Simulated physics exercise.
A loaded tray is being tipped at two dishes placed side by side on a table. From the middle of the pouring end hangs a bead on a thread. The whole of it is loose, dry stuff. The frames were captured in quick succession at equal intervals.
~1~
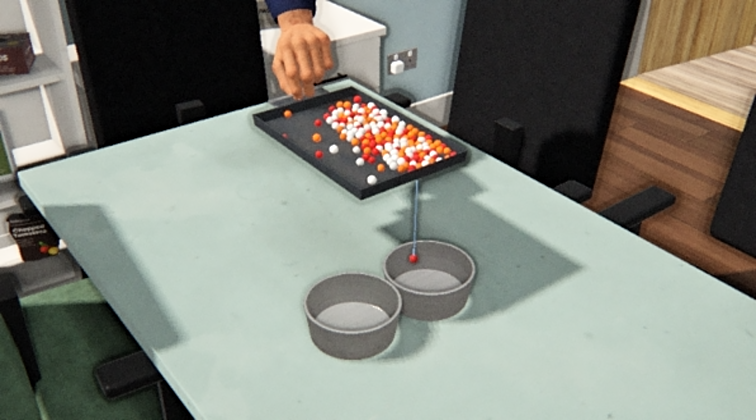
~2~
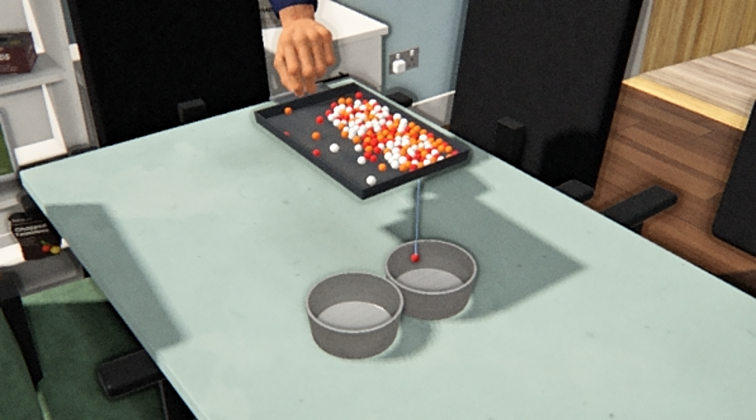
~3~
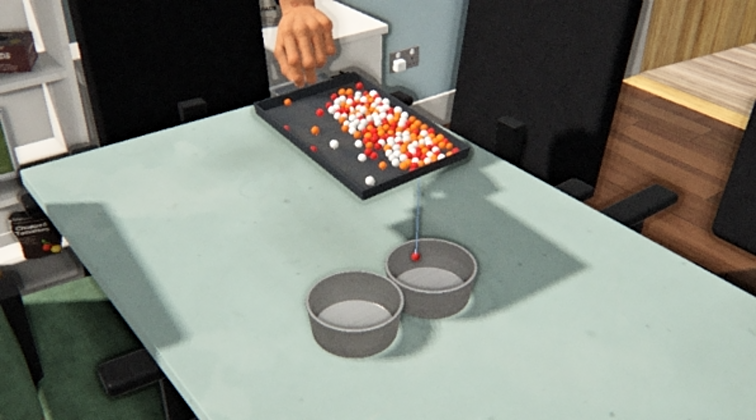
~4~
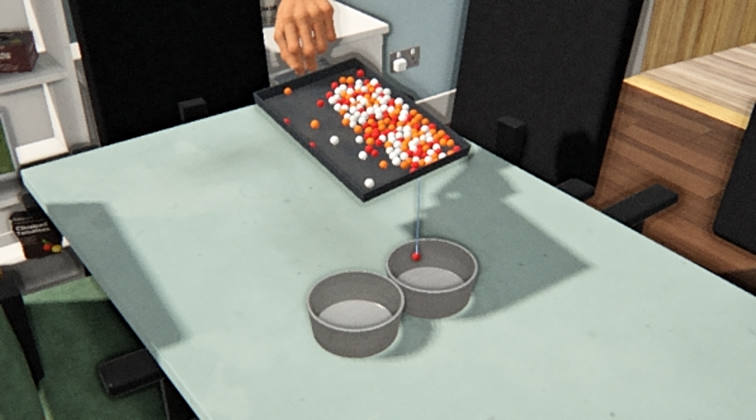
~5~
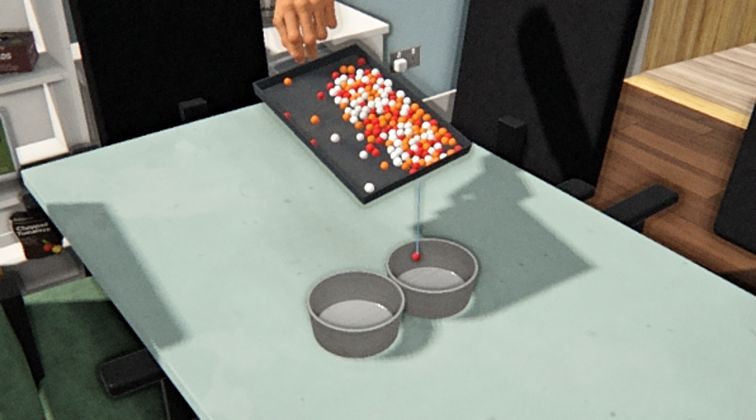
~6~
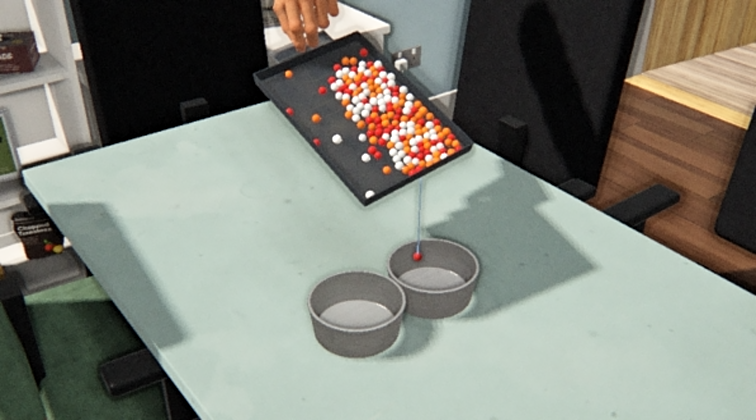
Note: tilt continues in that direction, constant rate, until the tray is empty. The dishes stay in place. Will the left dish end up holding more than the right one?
Yes.
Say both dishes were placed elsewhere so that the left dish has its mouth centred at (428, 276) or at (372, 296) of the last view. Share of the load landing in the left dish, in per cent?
Roughly 20 per cent, then roughly 90 per cent.
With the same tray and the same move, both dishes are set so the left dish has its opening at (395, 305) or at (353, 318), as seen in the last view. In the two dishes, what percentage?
First try: Around 90 percent; second try: Around 80 percent.
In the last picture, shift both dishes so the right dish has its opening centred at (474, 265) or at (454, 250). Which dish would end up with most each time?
With the dishes at the first place it's the left-side dish, and at the second it's the left-side dish.
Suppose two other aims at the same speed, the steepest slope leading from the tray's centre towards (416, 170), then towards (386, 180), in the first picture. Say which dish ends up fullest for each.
Well, the dish on the right side comes out on top first, and then the dish on the left side does.
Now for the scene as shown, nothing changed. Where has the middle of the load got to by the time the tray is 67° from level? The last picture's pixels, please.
Check around (387, 169) in the last picture.
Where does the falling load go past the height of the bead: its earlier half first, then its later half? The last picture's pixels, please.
The first part passes (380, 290); everything after passes (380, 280).
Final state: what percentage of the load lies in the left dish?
Result: Near 80 %.
Soon after the last picture, tray tipped steeply; most on the tray; a stray few in the left dish; a small part in the air.
A little later, tray tipped past a quarter turn; a small part on the tray; about two thirds in the left dish; a stray few in the right dish; a small part outside both; about a quarter in the air.
Later still, tray tipped past a quarter turn; most in the left dish; a stray few in the right dish; about a quarter outside both.
By the end, tray tipped past a quarter turn; most in the left dish; a stray few in the right dish; about a quarter outside both.
